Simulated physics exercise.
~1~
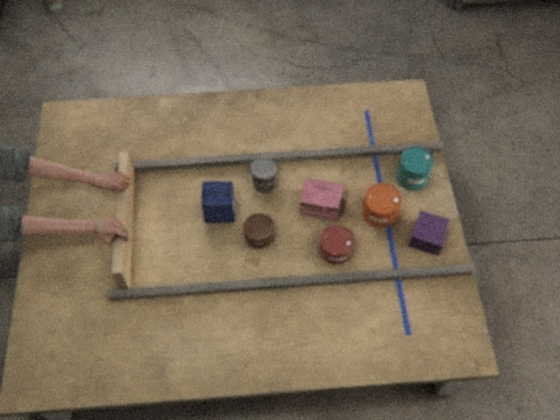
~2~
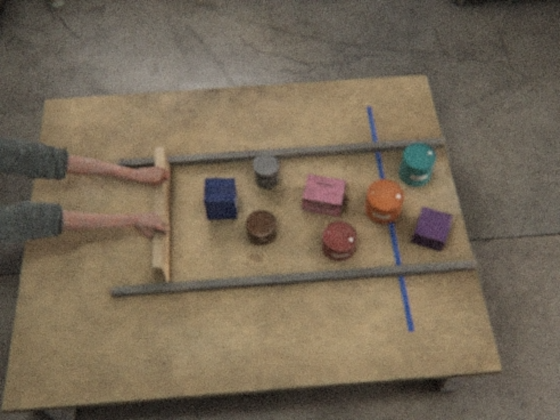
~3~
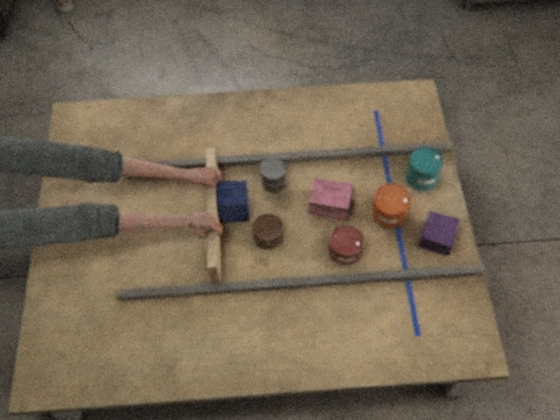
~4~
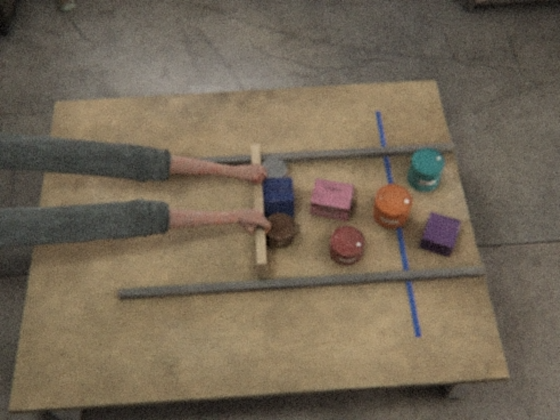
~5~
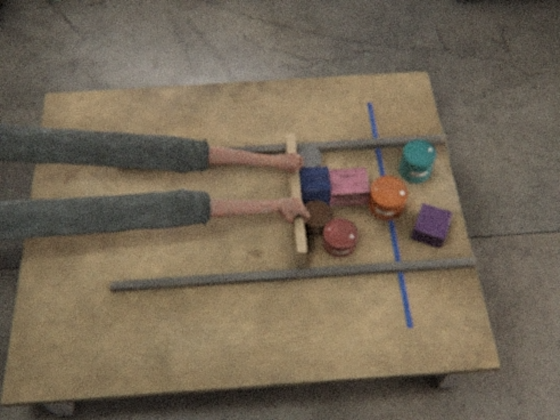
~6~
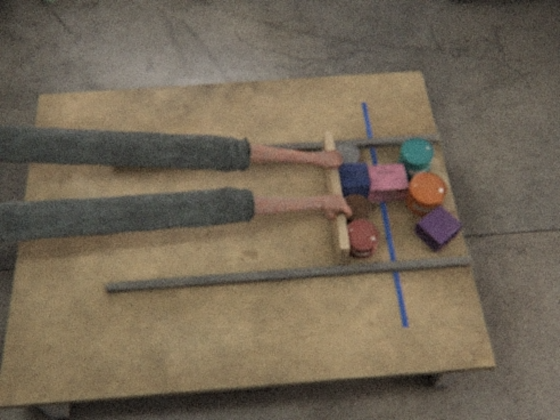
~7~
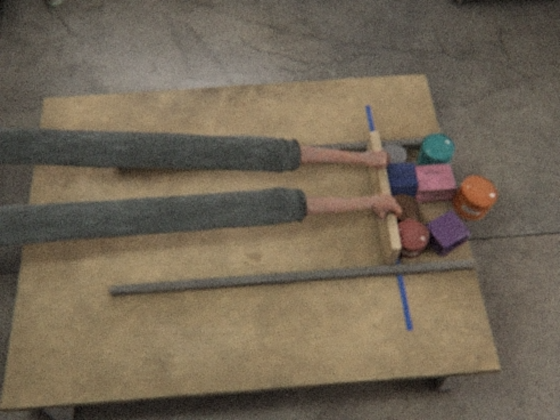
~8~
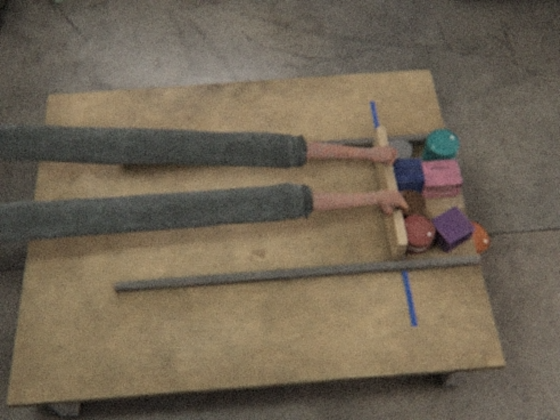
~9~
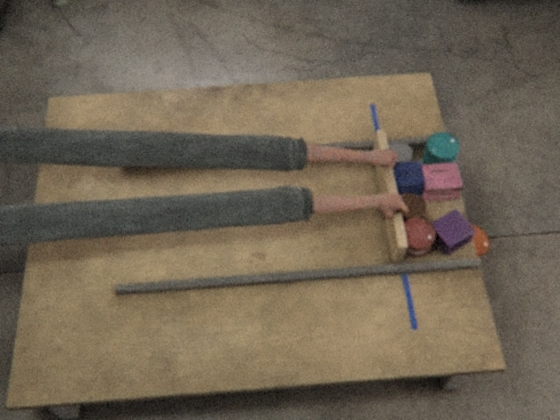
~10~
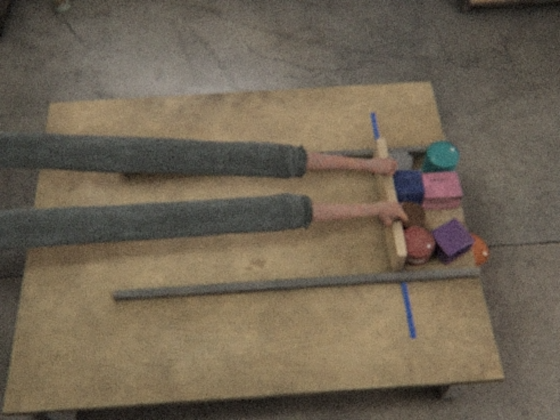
On a wooden platform, two hands slid a plank rightward between two rails, gathering blue and pink boxes and several round containers and pushing them past the blue tape, until the orange canister dropped off the right edge while the others stayed on, bunched together.
